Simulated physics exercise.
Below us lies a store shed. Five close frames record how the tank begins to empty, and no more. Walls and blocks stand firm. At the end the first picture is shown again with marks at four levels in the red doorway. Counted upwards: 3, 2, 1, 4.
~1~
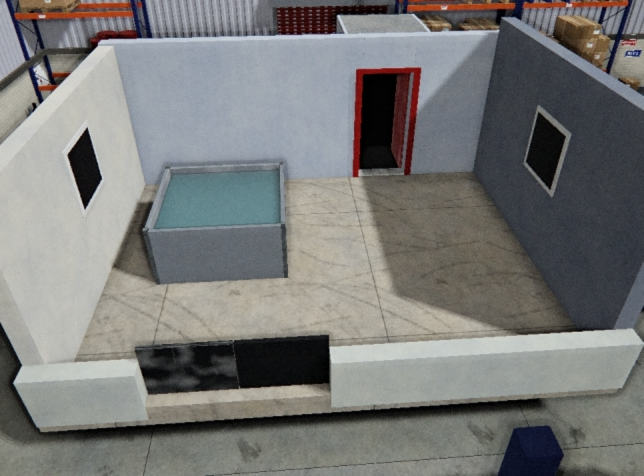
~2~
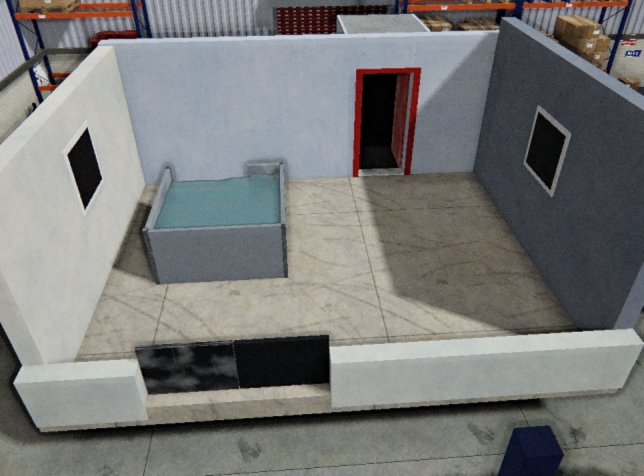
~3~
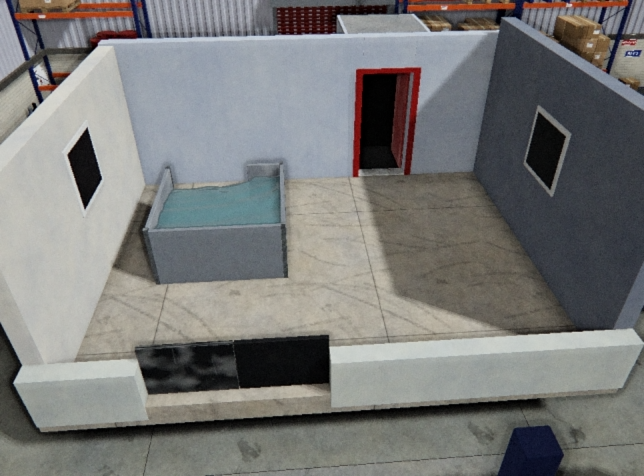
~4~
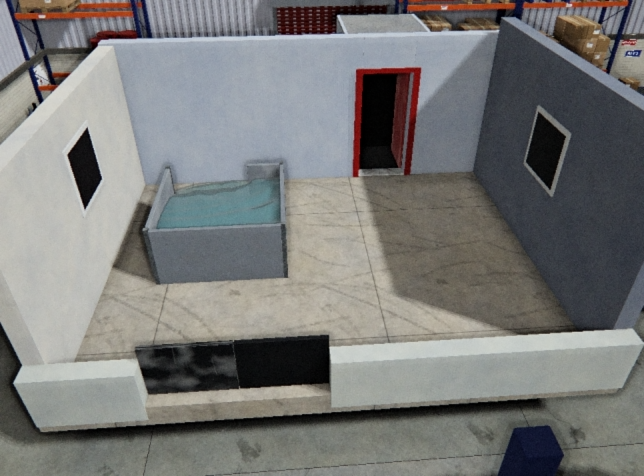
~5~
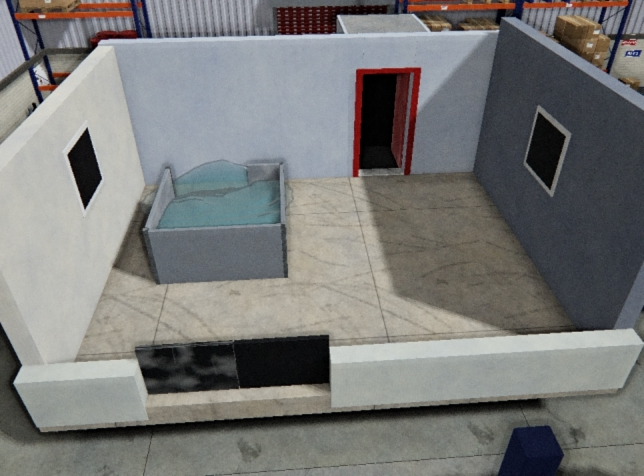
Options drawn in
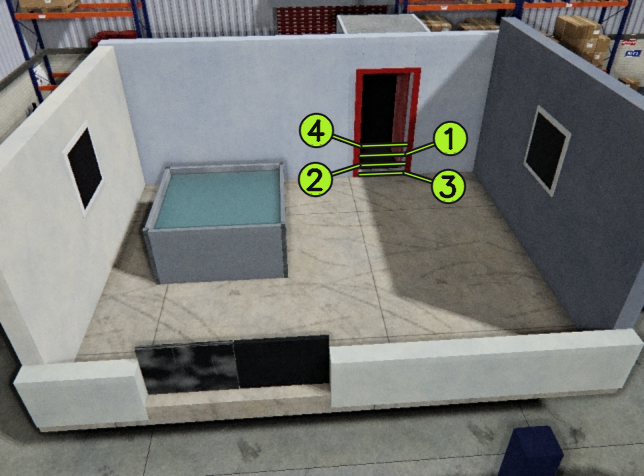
Water in a grey tank dipping and sloshing after the rim opens, then humping up at the back, inside a roofless shed.
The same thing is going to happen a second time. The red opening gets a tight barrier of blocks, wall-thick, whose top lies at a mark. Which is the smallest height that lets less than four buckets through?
That is height 2.
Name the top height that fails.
The answer is 3.
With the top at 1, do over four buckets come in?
No.
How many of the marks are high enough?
Three of them.
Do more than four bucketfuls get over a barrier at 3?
Yes, it does.
In lime, 1 at (383, 154); 2 at (382, 164); 3 at (381, 173); 4 at (383, 145); from the bottom up 3, 2, 1, 4.
Choosing 1, nothing gets over.
Choosing 2, nothing gets over.
Choosing 3, about 10 bucketfuls get in.
Choosing 4, nothing gets over.
